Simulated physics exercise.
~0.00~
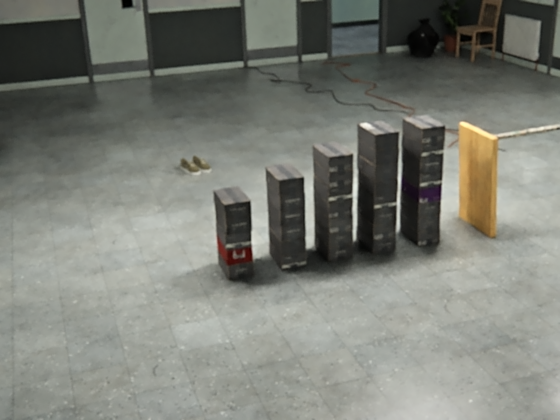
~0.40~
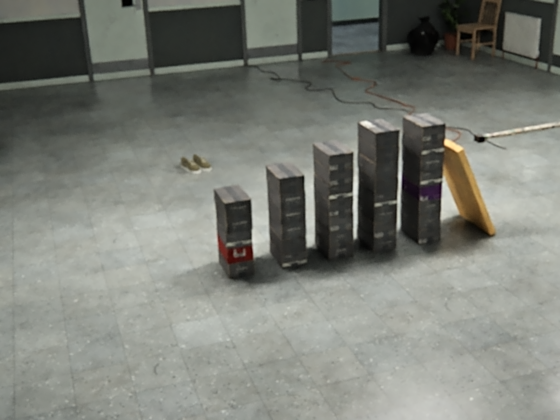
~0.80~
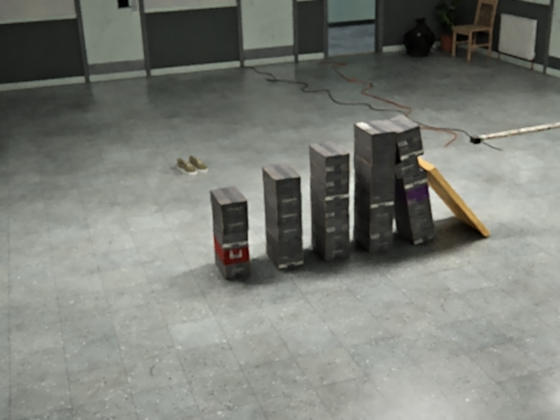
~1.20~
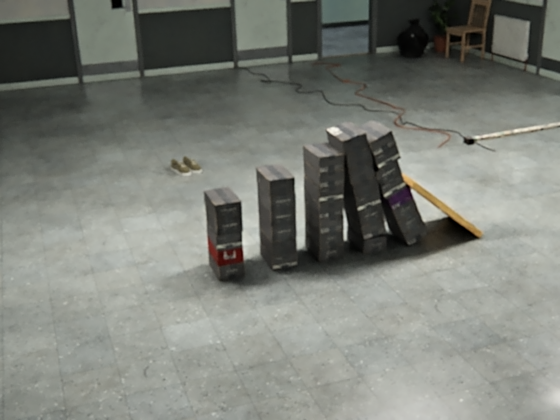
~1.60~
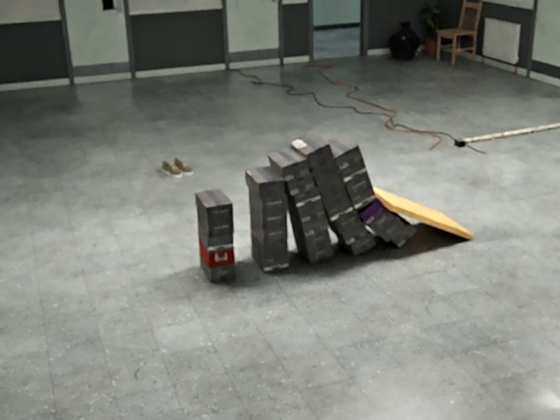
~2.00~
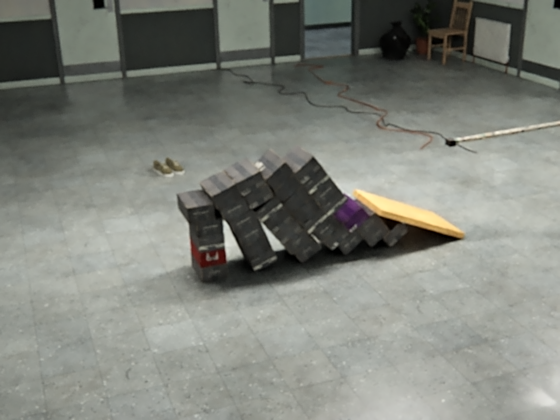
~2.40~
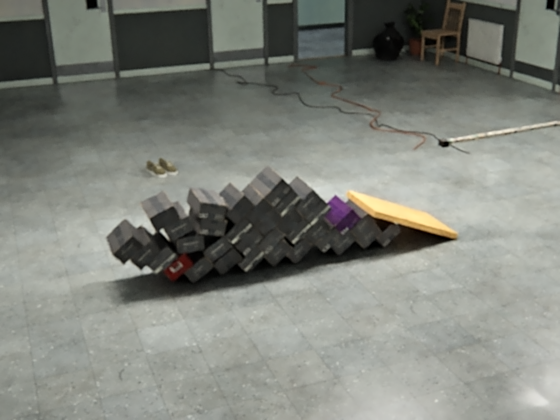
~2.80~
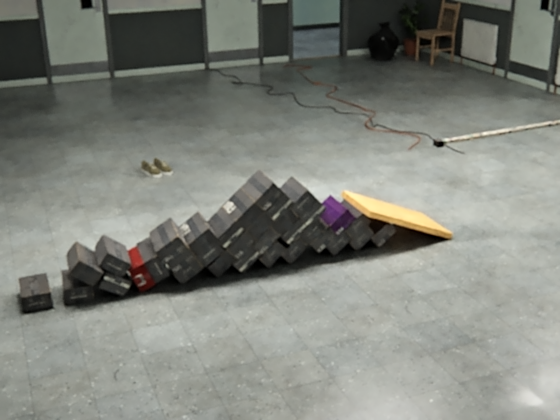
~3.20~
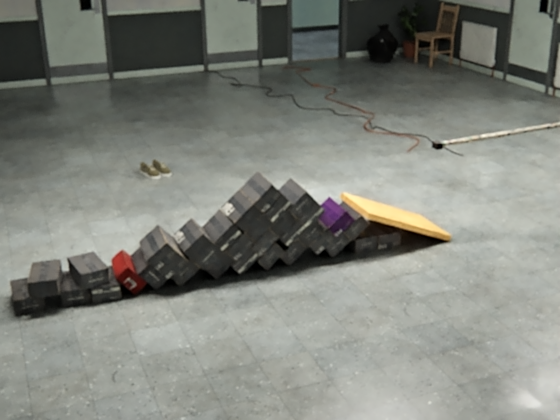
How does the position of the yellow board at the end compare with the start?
At the start the board stands upright, but by the end it is down on its side, resting at a slant on the fallen boxes.
On a grey floor, a yellow board topples five box stacks leftward into a heap.
